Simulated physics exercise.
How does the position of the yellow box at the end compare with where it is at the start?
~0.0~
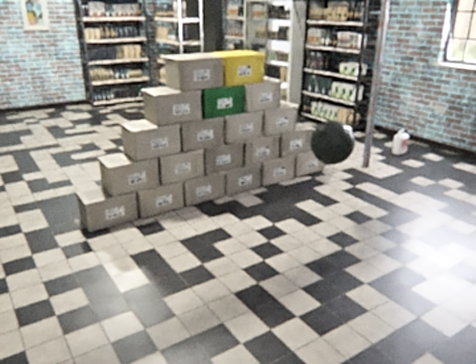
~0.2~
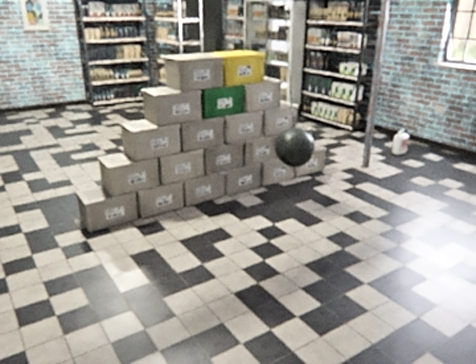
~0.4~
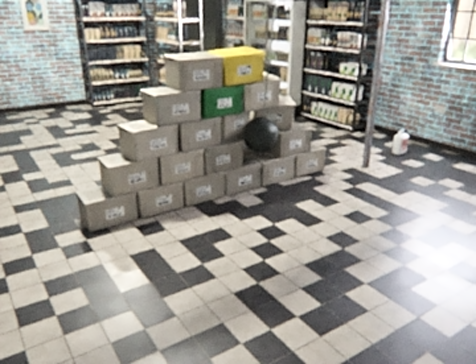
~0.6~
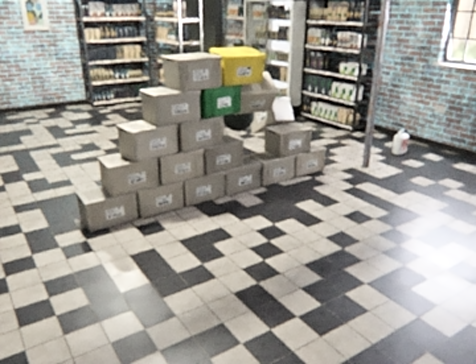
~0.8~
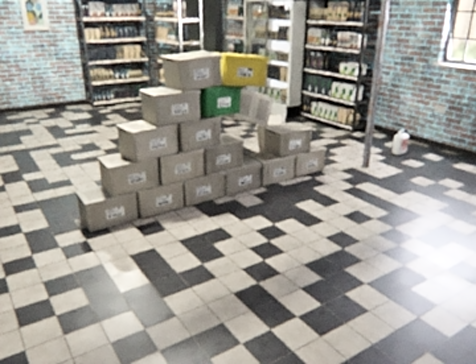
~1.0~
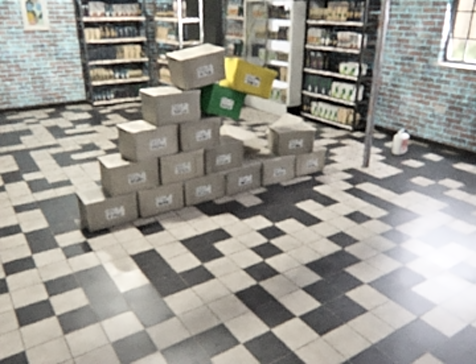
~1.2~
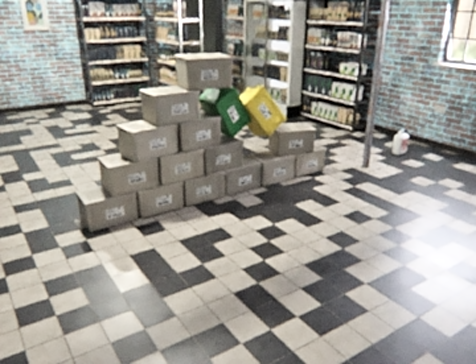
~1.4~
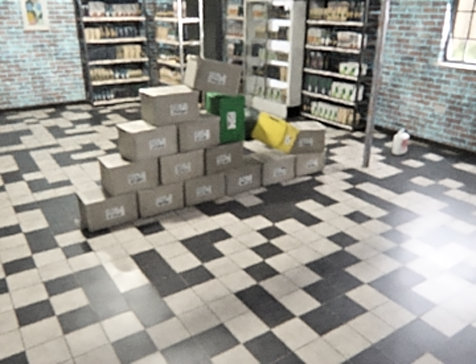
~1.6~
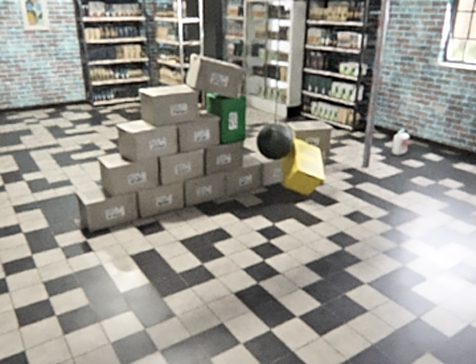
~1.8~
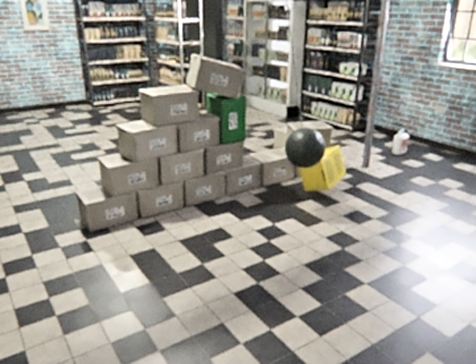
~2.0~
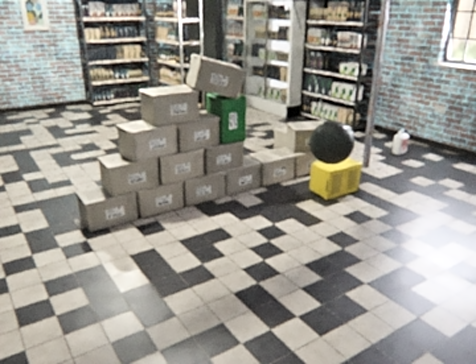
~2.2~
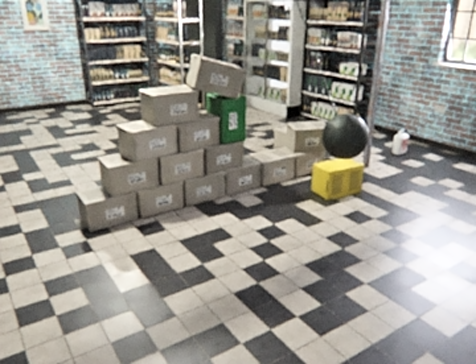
At the start the yellow box sits in the top row of the stack, beside another box. At the end it rests on the floor to the right of the stack.
